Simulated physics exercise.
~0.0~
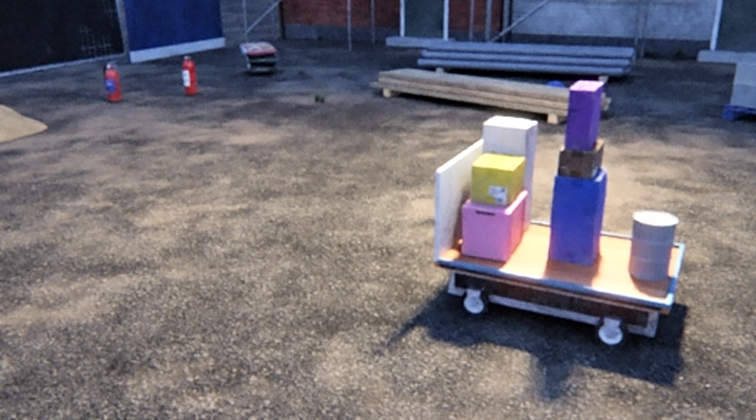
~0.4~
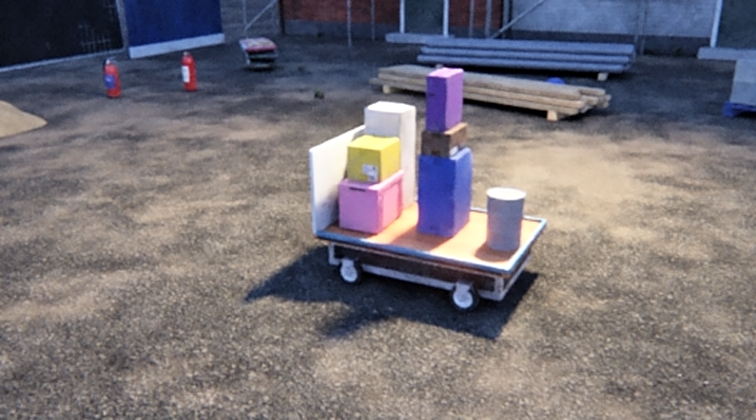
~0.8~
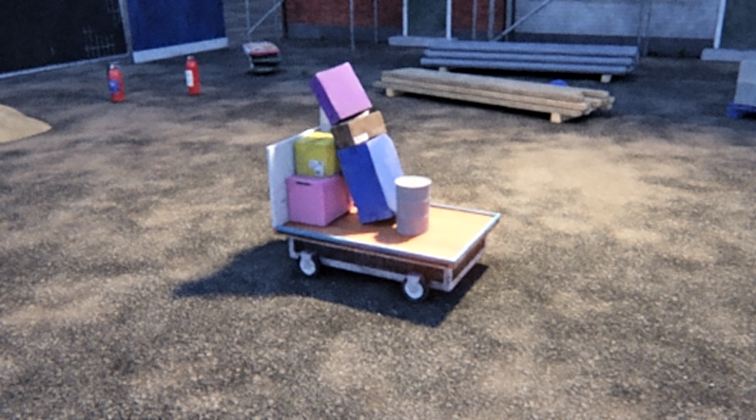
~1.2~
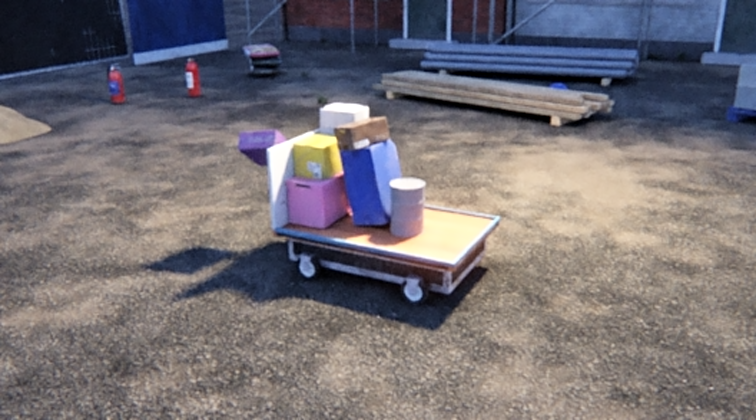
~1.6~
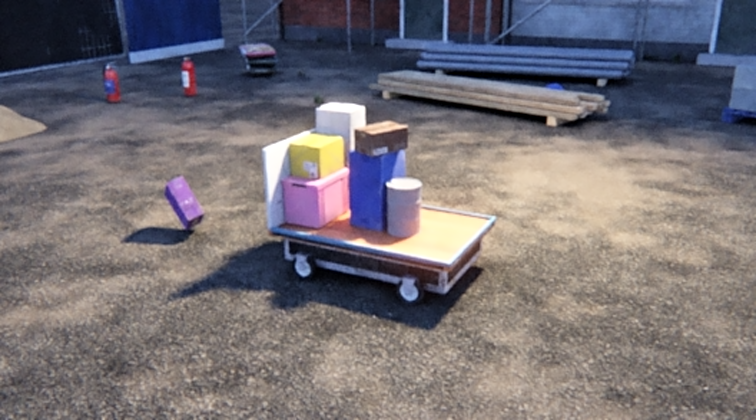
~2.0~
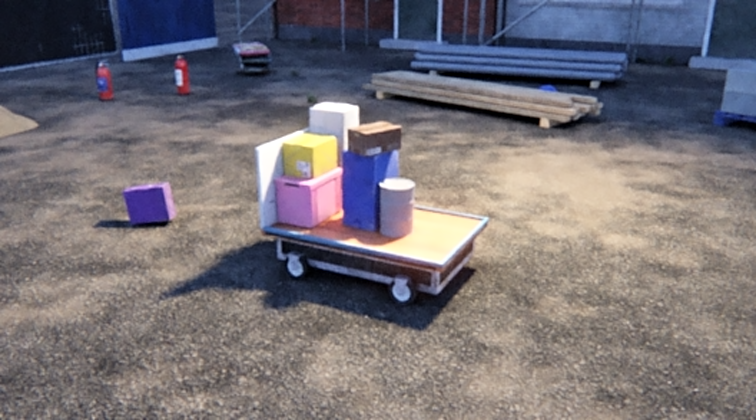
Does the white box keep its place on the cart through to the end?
Yes, the white box stays in its place on the cart, beside the tall board.
